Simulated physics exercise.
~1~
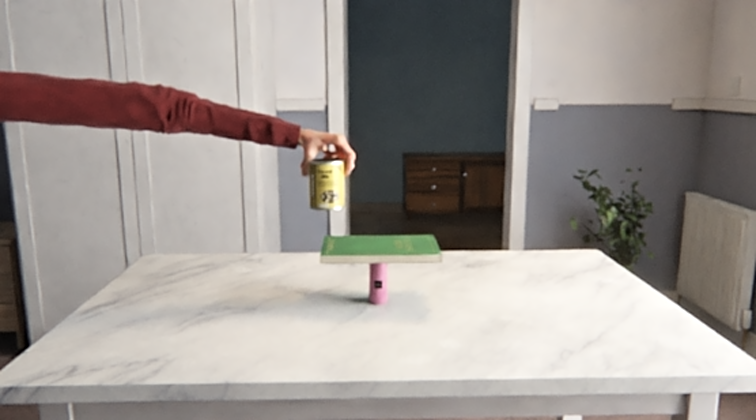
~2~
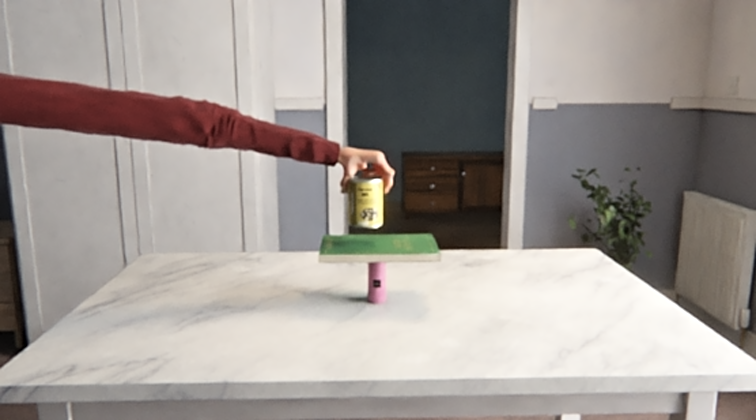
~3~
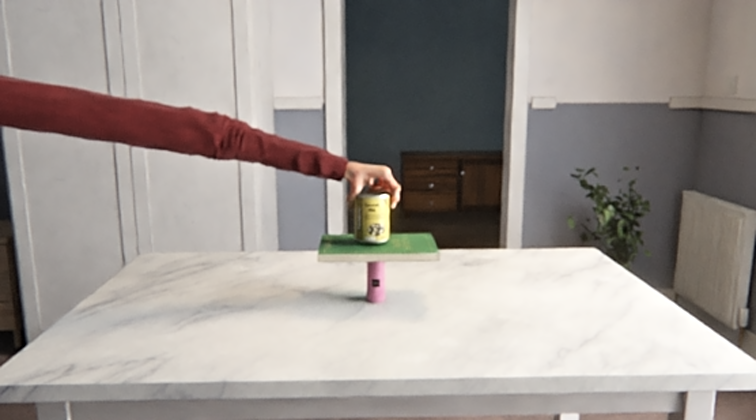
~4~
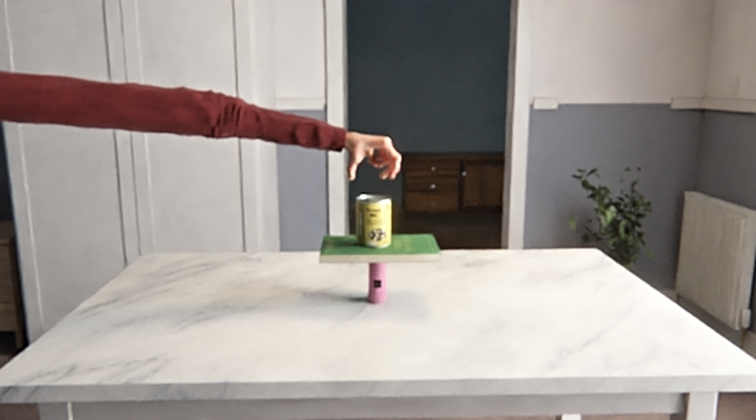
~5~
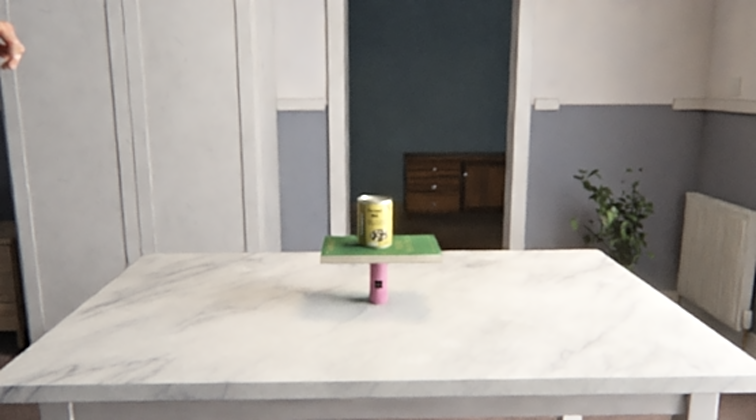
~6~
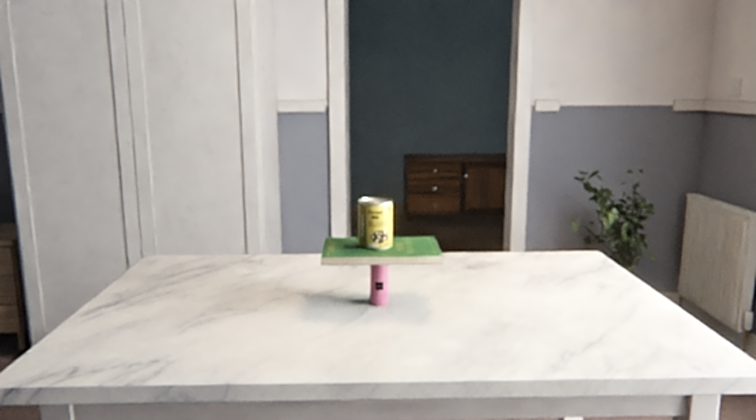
The clip opens on a white marbled table where a green book lies flat across the top of a small upright pink shaker. An arm in a dark red sleeve reaches in from the left, holding a yellow tin above the book. The hand carries the tin to the right and lowers it until it stands upright on the book, near the middle. The fingers then open and lift clear, and the arm draws back out to the left. The tin, book and shaker all stay in place, and the stack remains balanced at the end.
